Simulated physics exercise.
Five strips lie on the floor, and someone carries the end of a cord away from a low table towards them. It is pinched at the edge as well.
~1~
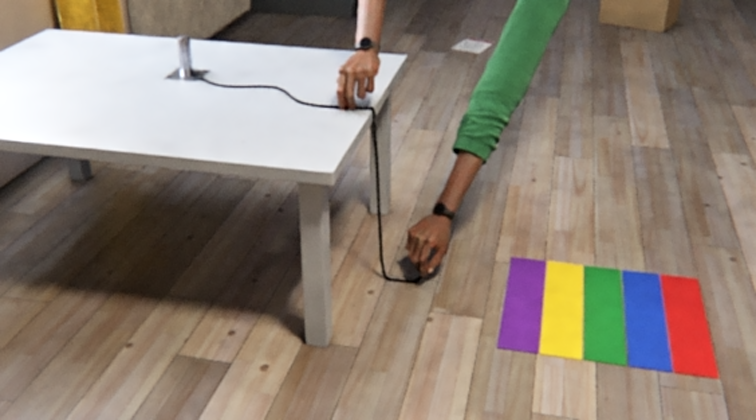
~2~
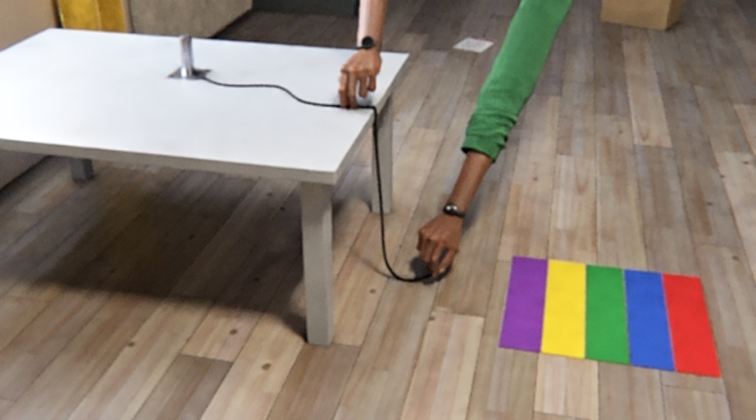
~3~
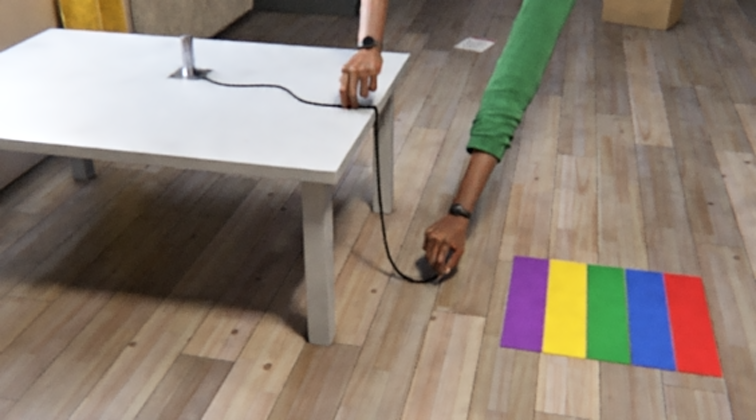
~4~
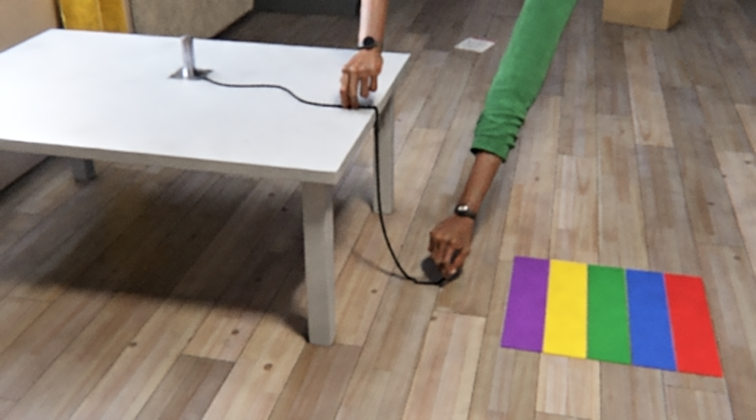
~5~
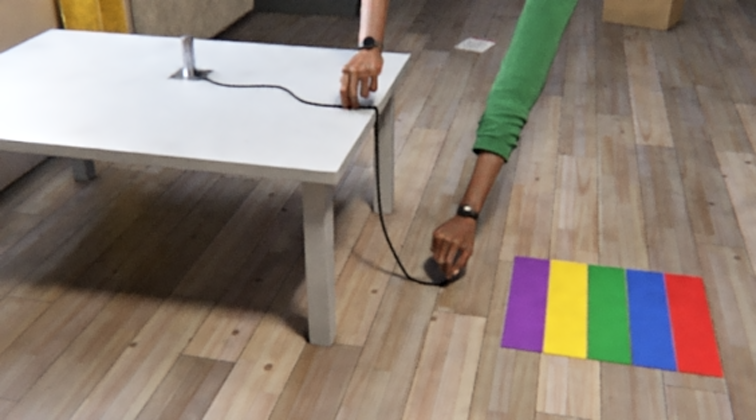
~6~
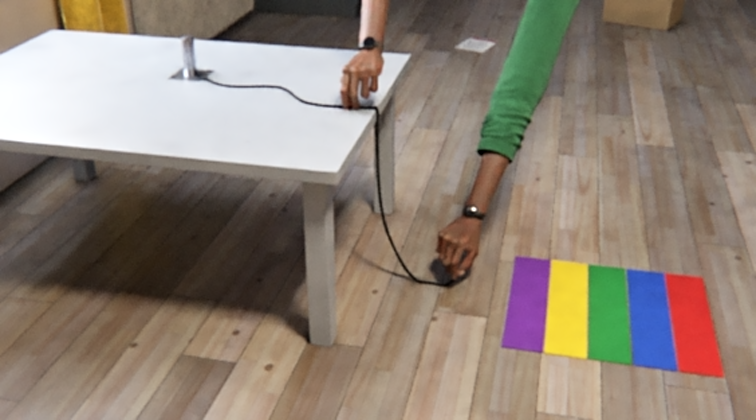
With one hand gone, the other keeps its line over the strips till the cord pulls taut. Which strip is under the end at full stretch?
The yellow strip.
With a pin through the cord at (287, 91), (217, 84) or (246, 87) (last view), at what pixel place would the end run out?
Expect roughly (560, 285) for the first, (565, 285) for the second and (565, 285) for the third.
A little later, end near (496, 278); short of the strips.
Next, end near (543, 284); over purple.
When it is tight, end near (571, 288); over yellow. Over yellow.
